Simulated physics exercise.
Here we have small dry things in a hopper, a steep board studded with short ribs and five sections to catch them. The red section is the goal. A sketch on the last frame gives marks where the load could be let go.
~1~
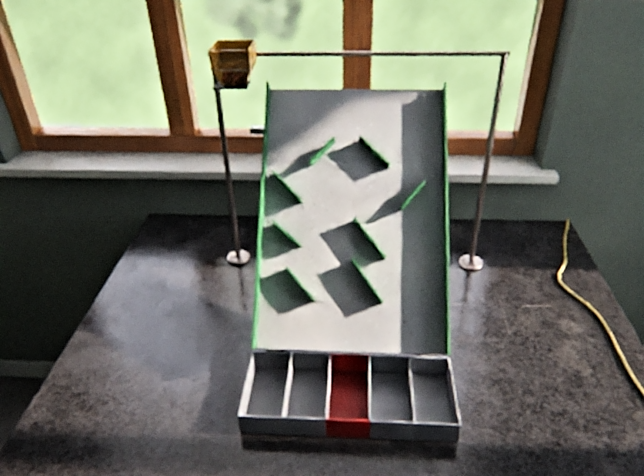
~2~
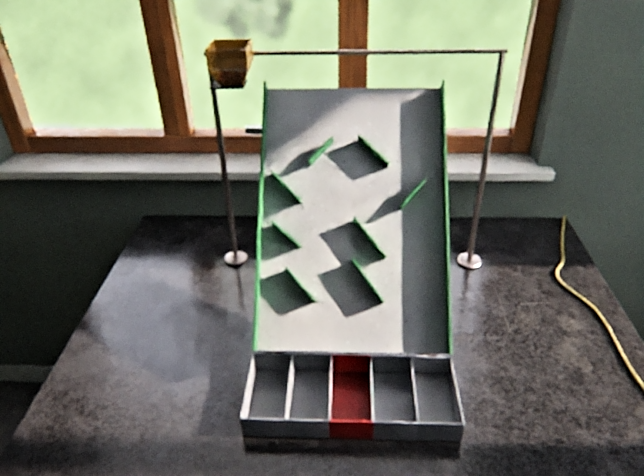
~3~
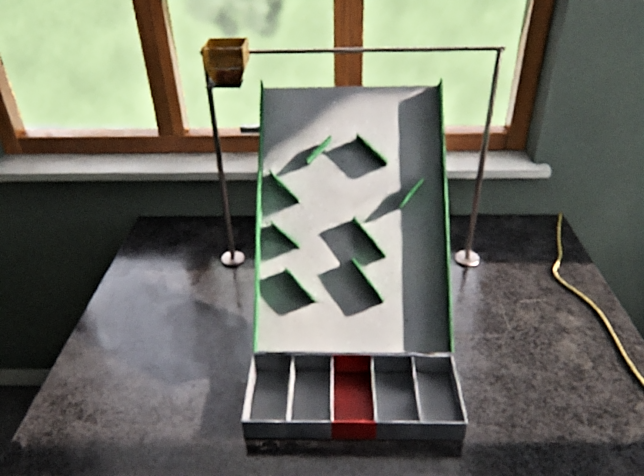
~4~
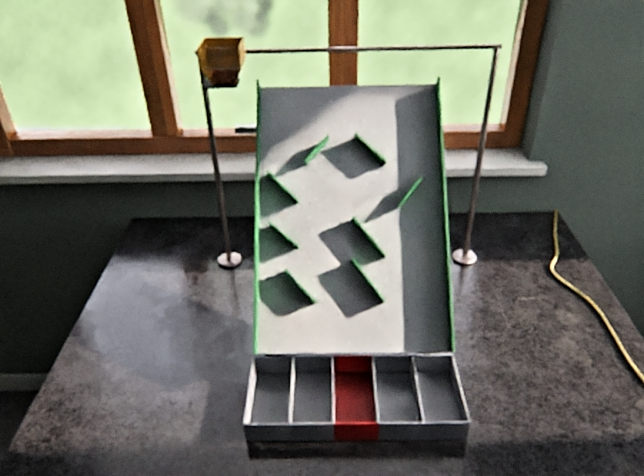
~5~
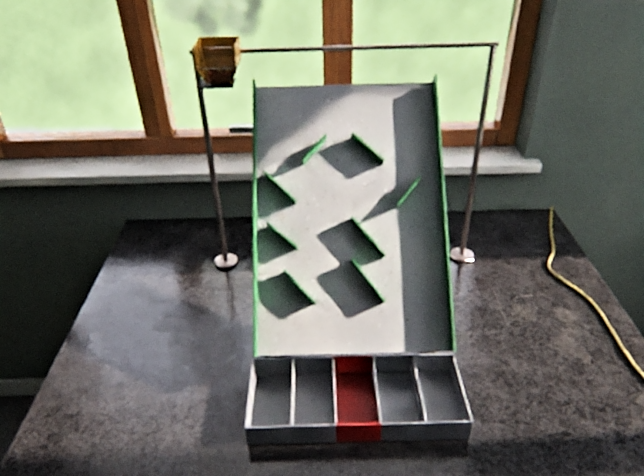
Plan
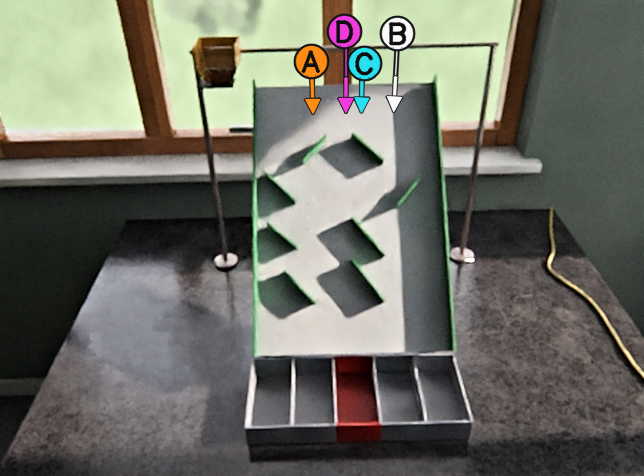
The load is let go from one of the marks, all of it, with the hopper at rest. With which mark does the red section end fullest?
A works best here.
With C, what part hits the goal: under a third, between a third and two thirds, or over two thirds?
Under a third.
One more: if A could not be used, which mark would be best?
D.
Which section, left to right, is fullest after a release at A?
It is the third one.
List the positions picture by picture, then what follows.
In the first frame, hopper near (236, 80), clay pellets, door shut.
In the second frame, ribs (309, 161) to (333, 136), (359, 135) to (389, 163), (271, 170) to (300, 200).
In the third frame, ribs (401, 205) to (423, 178), (271, 221) to (299, 245), (353, 216) to (386, 256).
In the fourth frame, ribs (285, 268) to (315, 302), (352, 259) to (385, 302).
In the fifth frame, red section near (359, 431), number 3 of 5 from the left.
On the marked copy, mark A meets the board at (312, 108); mark B meets the board at (393, 106); mark C meets the board at (361, 107); mark D meets the board at (345, 107).
With A, close to two thirds in the red section, close to a quarter in other sections, a small share outside the box.
With B, none at all in the red section, the bulk in other sections, a small share outside the box.
With C, only a few in the red section, all but a few in other sections, a small share outside the box.
With D, close to a quarter in the red section, close to half in other sections, close to a quarter outside the box.
